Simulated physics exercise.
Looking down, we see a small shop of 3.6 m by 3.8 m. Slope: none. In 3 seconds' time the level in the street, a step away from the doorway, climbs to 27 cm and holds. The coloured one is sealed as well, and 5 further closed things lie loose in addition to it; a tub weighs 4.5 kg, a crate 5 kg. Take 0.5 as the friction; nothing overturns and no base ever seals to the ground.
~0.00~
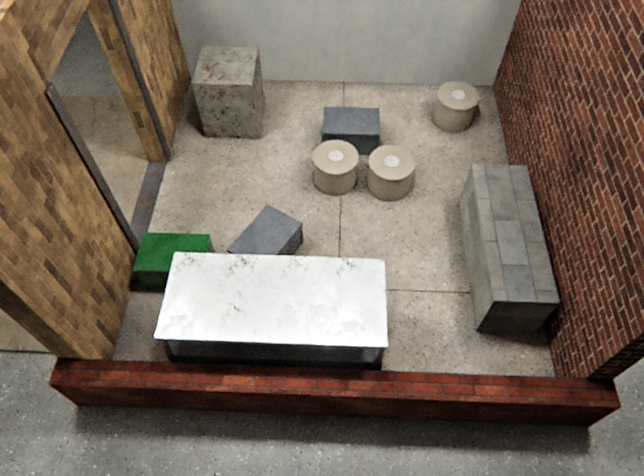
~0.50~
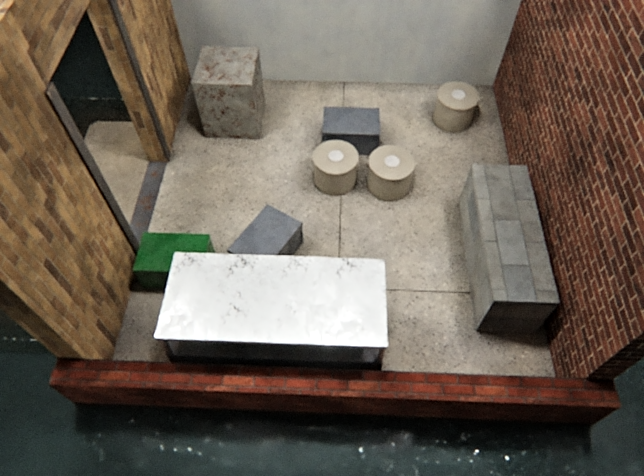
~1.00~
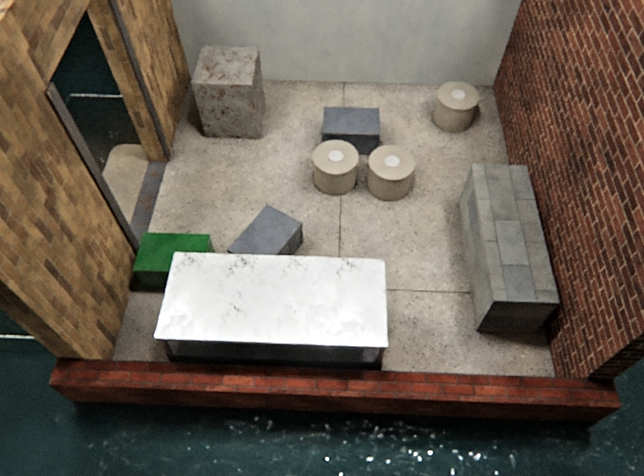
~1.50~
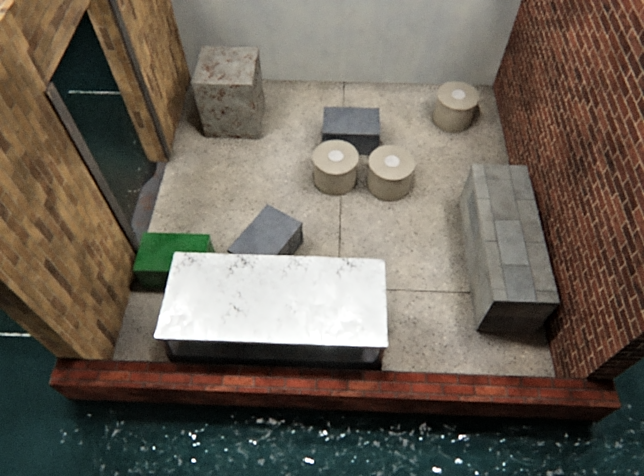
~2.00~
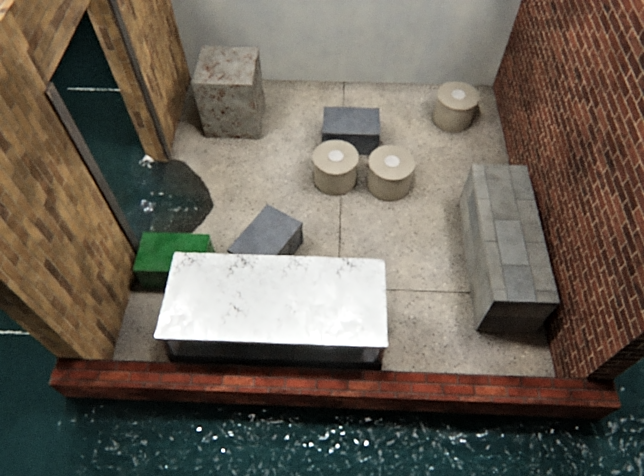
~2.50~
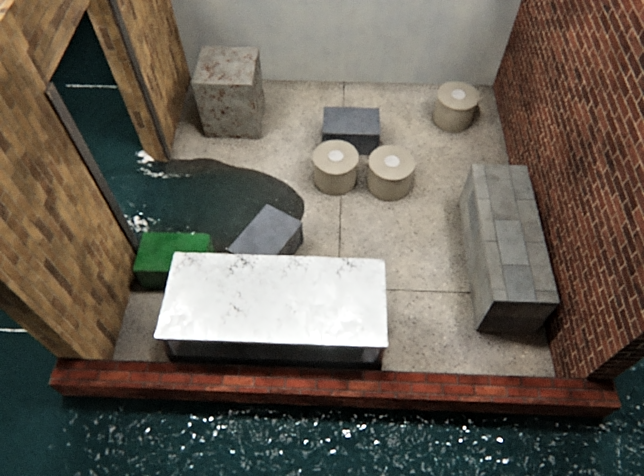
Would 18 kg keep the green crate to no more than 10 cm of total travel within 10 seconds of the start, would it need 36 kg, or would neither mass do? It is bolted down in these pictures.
Outcome: Only the large mass serves.
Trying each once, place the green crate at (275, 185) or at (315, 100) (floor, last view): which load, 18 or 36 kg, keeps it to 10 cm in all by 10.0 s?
Note, in order: None OK; none OK.
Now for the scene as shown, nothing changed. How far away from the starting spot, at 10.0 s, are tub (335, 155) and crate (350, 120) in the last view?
In that order: 100 cm, 20 cm.
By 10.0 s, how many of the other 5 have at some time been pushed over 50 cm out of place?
I make it 5.
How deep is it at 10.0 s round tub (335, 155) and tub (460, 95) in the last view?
Some 10 cm at the first, some 10 cm at the second.
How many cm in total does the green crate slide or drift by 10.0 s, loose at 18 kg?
It covers about 30 cm altogether.
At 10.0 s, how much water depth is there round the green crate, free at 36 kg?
Roughly 13 cm.
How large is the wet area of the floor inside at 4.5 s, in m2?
About 9.0 m2 is covered.
After 3.5 s the green crate would be 6 cm from its start with 18 kg and 0 cm from its start with 36 kg; 5 cm of water round it then.
After 4.5 s the green crate would be 10 cm from its start with 18 kg and 0 cm from its start with 36 kg; 6 cm of water round it then.
After 7.0 s the green crate would be 11 cm from its start with 18 kg and 0 cm from its start with 36 kg; 7 cm of water round it then.
After 10.0 s the green crate would be 24 cm from its start with 18 kg and 4 cm from its start with 36 kg; 13 cm of water round it then.
